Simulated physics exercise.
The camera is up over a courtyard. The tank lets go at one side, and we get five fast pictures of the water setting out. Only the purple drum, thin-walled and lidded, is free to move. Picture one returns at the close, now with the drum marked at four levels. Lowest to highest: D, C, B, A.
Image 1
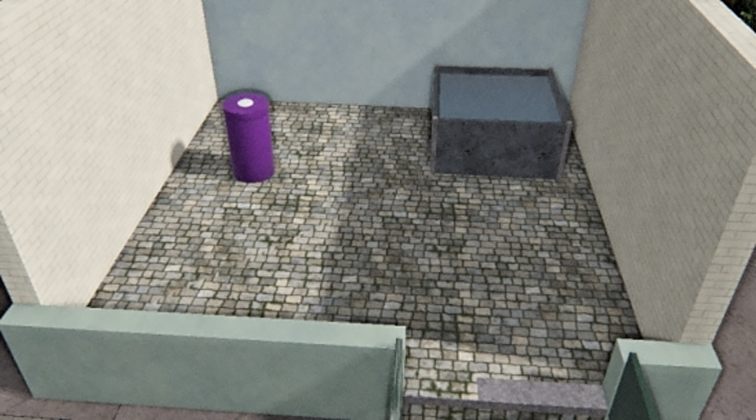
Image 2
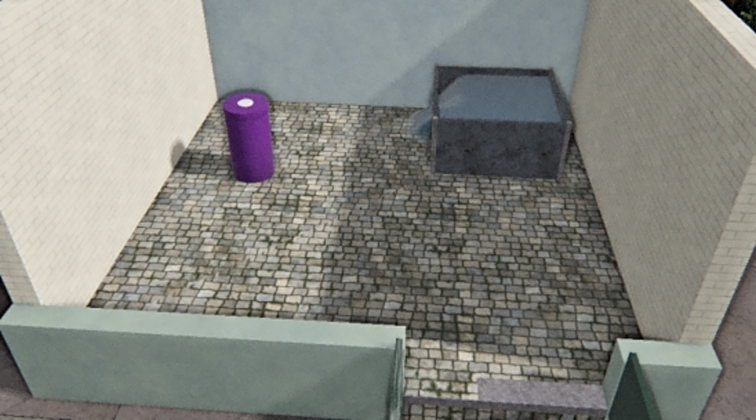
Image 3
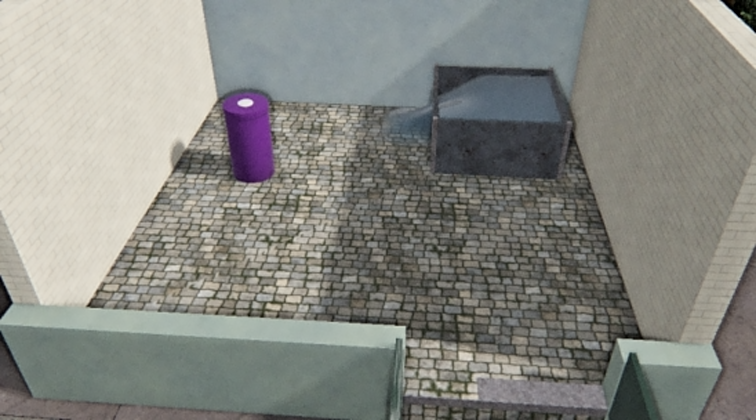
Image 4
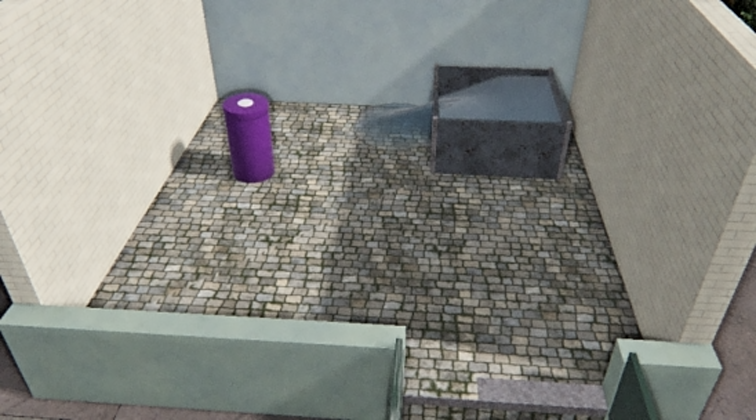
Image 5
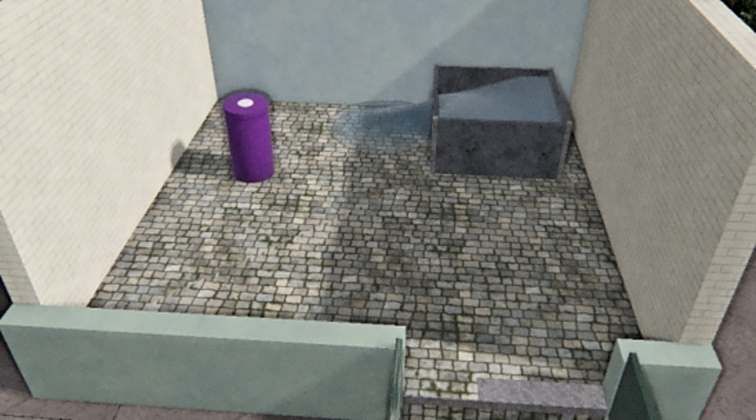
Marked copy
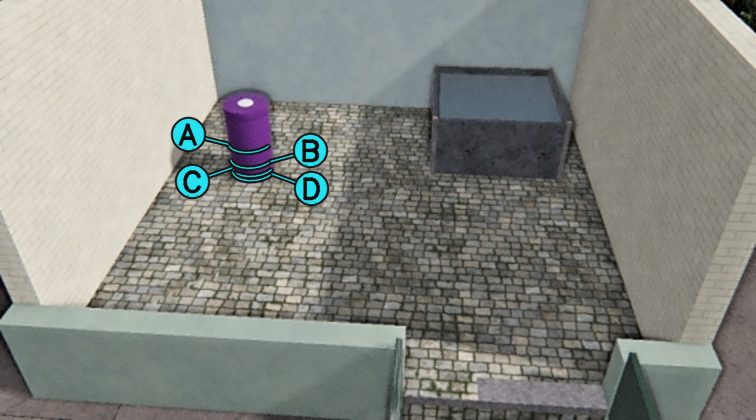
To begin with, a lidded purple drum stands at the left of a walled, cobbled courtyard, across from a full stone tank. Water then pours out through the tank's left side onto the cobbles, and the wet patch spreads leftward along the back wall while the drum stays still.
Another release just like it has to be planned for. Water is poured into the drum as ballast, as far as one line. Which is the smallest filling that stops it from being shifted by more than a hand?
B will do.
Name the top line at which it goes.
That would be C.
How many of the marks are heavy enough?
Two of the four.
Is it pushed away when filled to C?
Yes.
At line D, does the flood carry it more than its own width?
Yes, clearly.
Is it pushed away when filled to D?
Yes, it does.
On the marked copy, A at (244, 152); B at (247, 168); C at (248, 176); D at (248, 180); from the bottom up D, C, B, A.
For line A, it does not move.
For line B, it does not move.
For line C, it is pushed about its own width away.
For line D, it is pushed about 3 times its own width away.
